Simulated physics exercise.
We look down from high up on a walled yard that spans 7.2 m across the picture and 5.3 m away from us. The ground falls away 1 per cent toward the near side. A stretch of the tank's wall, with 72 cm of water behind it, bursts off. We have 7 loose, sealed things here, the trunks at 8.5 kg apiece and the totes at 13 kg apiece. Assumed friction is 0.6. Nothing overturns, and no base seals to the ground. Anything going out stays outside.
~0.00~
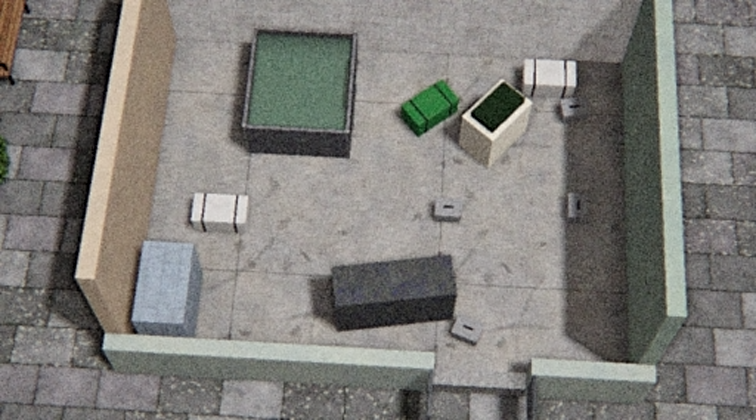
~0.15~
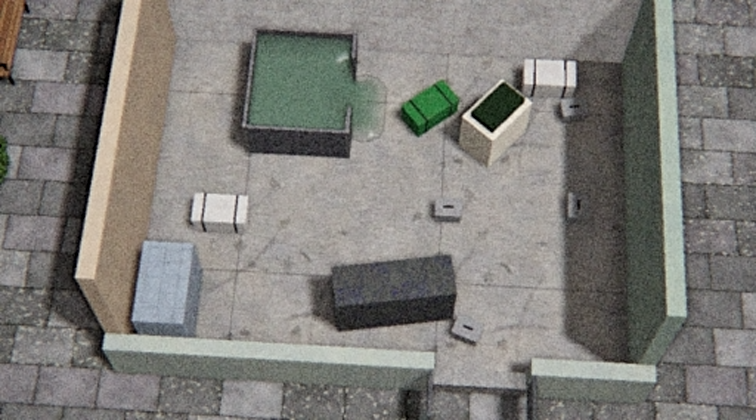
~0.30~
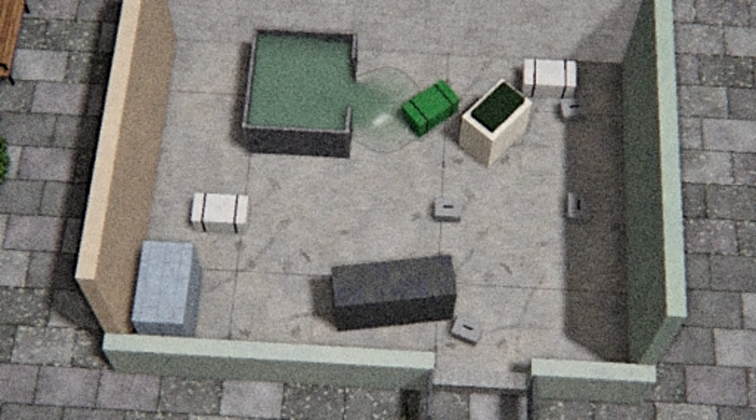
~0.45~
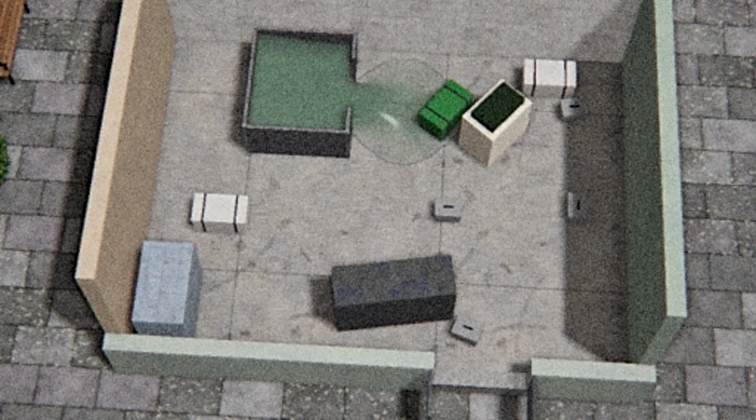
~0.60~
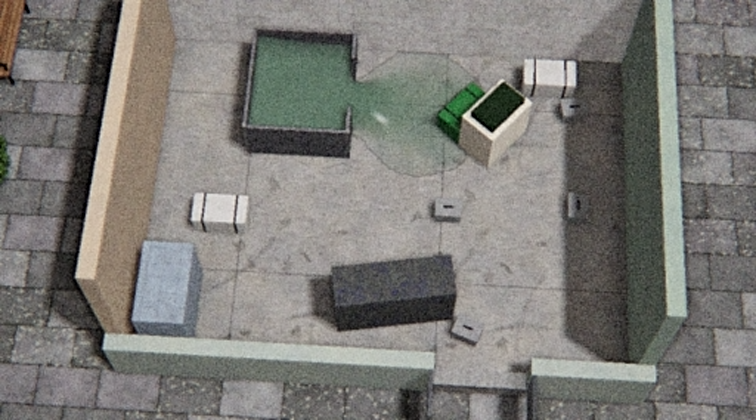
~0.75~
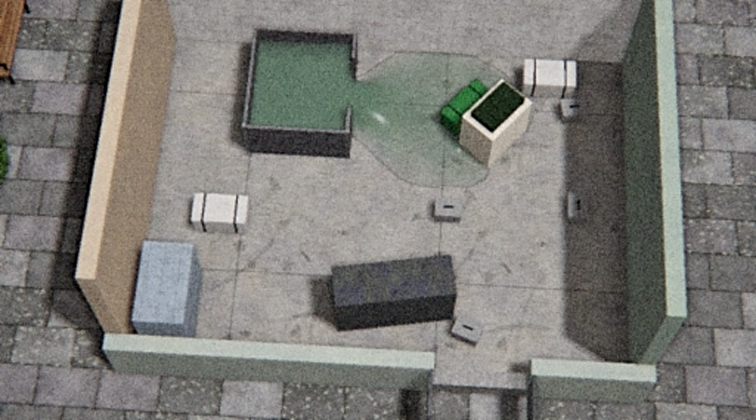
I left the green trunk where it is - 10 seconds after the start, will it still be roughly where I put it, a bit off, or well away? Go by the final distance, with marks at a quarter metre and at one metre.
It will cover a great distance.
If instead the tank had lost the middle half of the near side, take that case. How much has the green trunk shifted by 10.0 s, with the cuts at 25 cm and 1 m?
From there, the green trunk remains planted.
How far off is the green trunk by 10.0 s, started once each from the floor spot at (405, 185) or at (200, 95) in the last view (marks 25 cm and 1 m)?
I'd say it lands far off on the first try and it does not really move on the second.
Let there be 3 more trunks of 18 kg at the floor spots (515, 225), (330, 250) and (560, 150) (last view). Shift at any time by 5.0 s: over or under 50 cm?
Beyond it, within it, beyond it.
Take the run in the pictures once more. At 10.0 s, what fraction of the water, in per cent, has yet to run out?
Still held: Near 84 %.
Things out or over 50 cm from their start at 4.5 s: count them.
The number by then is 4.
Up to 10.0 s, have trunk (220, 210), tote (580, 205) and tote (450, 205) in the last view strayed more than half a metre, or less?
Results in listed order: Falls short / exceeds / falls short.
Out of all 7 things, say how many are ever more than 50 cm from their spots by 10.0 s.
I count 5.
After 2.0 s the green trunk is near (540, 71), 1.8 m from its start, afloat; 0 of 7 are out; 1 afloat.
After 4.5 s the green trunk is near (549, 131), 1.9 m from its start, afloat; 0 of 7 are out; 2 afloat.
After 7.0 s the green trunk is near (525, 151), 1.7 m from its start, afloat; 0 of 7 are out; 2 afloat.
After 10.0 s the green trunk is near (522, 179), 1.9 m from its start, afloat; 0 of 7 are out; 2 afloat.
